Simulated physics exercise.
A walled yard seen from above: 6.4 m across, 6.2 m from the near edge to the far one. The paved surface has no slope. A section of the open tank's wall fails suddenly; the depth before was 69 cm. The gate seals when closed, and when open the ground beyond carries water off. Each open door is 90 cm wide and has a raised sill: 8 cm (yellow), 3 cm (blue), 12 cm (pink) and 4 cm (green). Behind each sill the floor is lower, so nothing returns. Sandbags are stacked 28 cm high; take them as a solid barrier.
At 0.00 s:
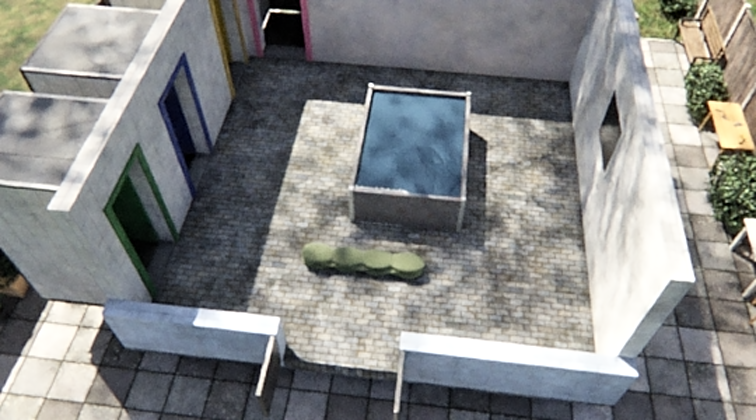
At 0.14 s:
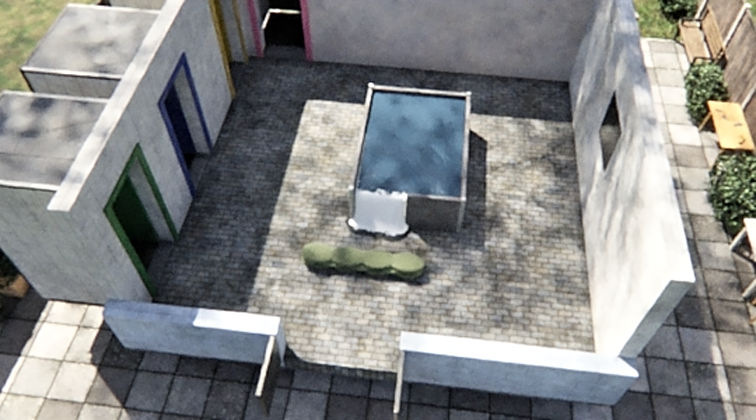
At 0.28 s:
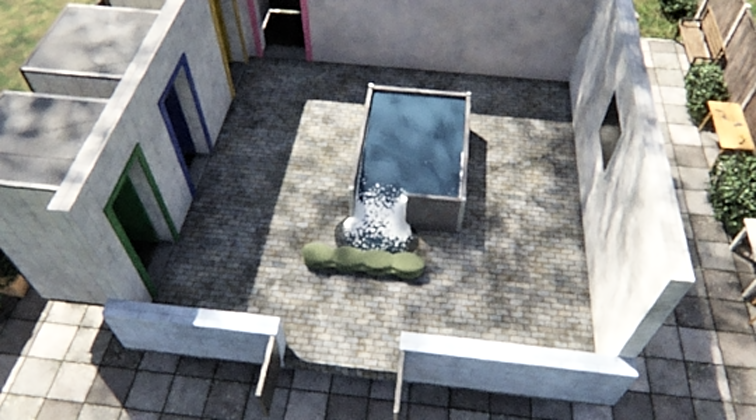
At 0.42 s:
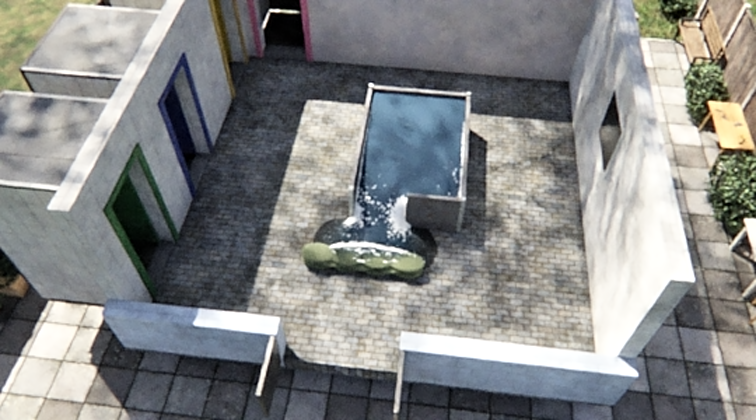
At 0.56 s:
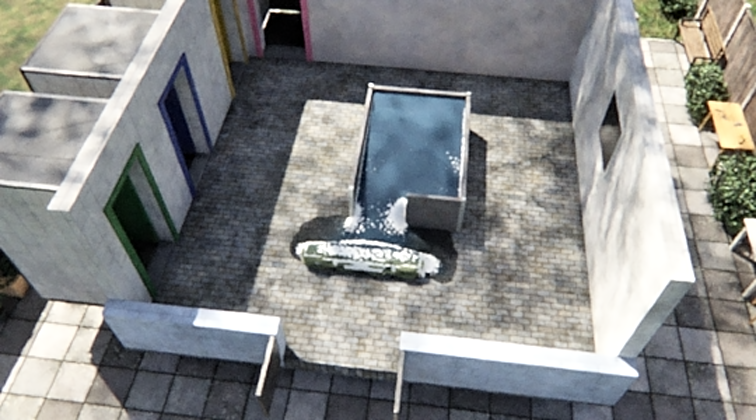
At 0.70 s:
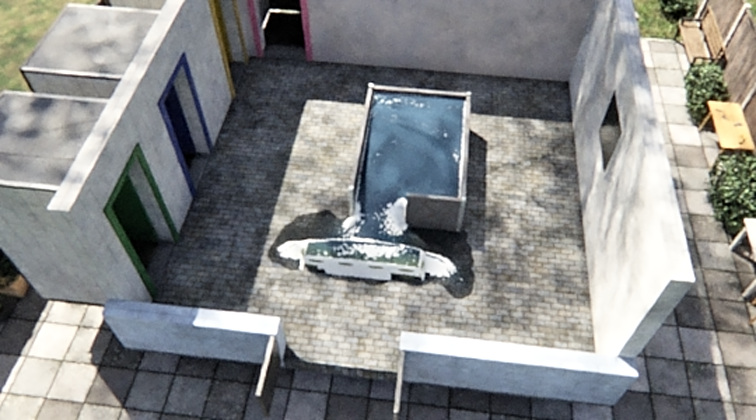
Water bursts from the near side of a raised rectangular tank in a paved, white-walled yard, seen from high above by a still camera. The tank of blue water stands behind a low row of green sandbags, with green, blue, yellow and pink doorways to the left and back. White and foaming, the water drops to the paving, strikes the sandbags and spreads sideways around both ends, darkening the ground.
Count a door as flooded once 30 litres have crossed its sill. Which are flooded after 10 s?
Within that time: At the yellow door it stays under the limit; at the blue door it exceeds the limit; at the pink door it stays under the limit; at the green door it goes over the limit.
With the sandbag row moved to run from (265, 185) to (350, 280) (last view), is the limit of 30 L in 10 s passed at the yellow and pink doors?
Then: Yellow not over, pink below.
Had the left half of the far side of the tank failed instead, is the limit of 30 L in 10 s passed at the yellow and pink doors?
Then: Yellow past it, pink below.
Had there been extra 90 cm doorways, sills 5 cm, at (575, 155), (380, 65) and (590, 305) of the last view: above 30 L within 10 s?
In that order: Under, below, over.
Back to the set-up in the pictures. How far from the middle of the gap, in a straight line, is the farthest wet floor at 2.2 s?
Roughly 4.0 m.
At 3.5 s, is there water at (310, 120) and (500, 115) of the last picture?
In turn: Still dry, still dry.
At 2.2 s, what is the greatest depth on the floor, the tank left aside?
About 43 cm.
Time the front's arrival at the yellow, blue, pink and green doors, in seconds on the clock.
Yellow 3.2 s, blue 1.6 s, pink 4.0 s, green 1.4 s.
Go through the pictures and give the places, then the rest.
In the first frame, still water, 69 cm deep, in the open tank at (413, 142).
In the second frame, the front is at (352, 227), 0.5 m from the gap at (380, 212); 0.2 m2 of floor is under water; 69 cm left at the back of the open tank.
In the third frame, the front is at (393, 260), 0.8 m from the gap at (380, 213); 0.7 m2 of floor is under water; 69 cm left at the back of the open tank.
In the fourth frame, the front is at (320, 252), 1.1 m from the gap at (380, 213); 1.2 m2 of floor is under water; 69 cm left at the back of the open tank.
In the fifth frame, water pours out at (380, 213) and has run 1.4 m, to (297, 253); typically 9 cm deep outside, 69 cm at the open tank's back.
In the sixth frame, water pours out at (380, 213) and has run 1.8 m, to (462, 291); typically 8 cm deep outside, 65 cm at the open tank's back.
After 1.4 s water covers 30 % of the floor and is deepest (50 cm) near (371, 254); yellow door not reached, blue door not reached, pink door not reached, green door not reached.
After 2.2 s water covers 50 % of the floor and is deepest (43 cm) near (371, 254); yellow door not reached, blue door 11 cm at the sill, 11 L in, pink door not reached, green door 10 cm at the sill, 26 L in.
After 3.5 s water covers 50 % of the floor and is deepest (32 cm) near (371, 254); yellow door 3 cm at the sill, 0 L in, blue door 11 cm at the sill, 61 L in, pink door not reached, green door 13 cm at the sill, 79 L in.
After 6.0 s water covers 75 % of the floor and is deepest (20 cm) near (371, 254); yellow door 5 cm at the sill, 0 L in, blue door 10 cm at the sill, 130 L in, pink door 8 cm at the sill, 0 L in, green door 10 cm at the sill, 139 L in.
After 10.0 s water covers 90 % of the floor and is deepest (13 cm) near (371, 254); yellow door 6 cm at the sill, 1 L in, blue door 6 cm at the sill, 177 L in, pink door 5 cm at the sill, 0 L in, green door 5 cm at the sill, 171 L in.
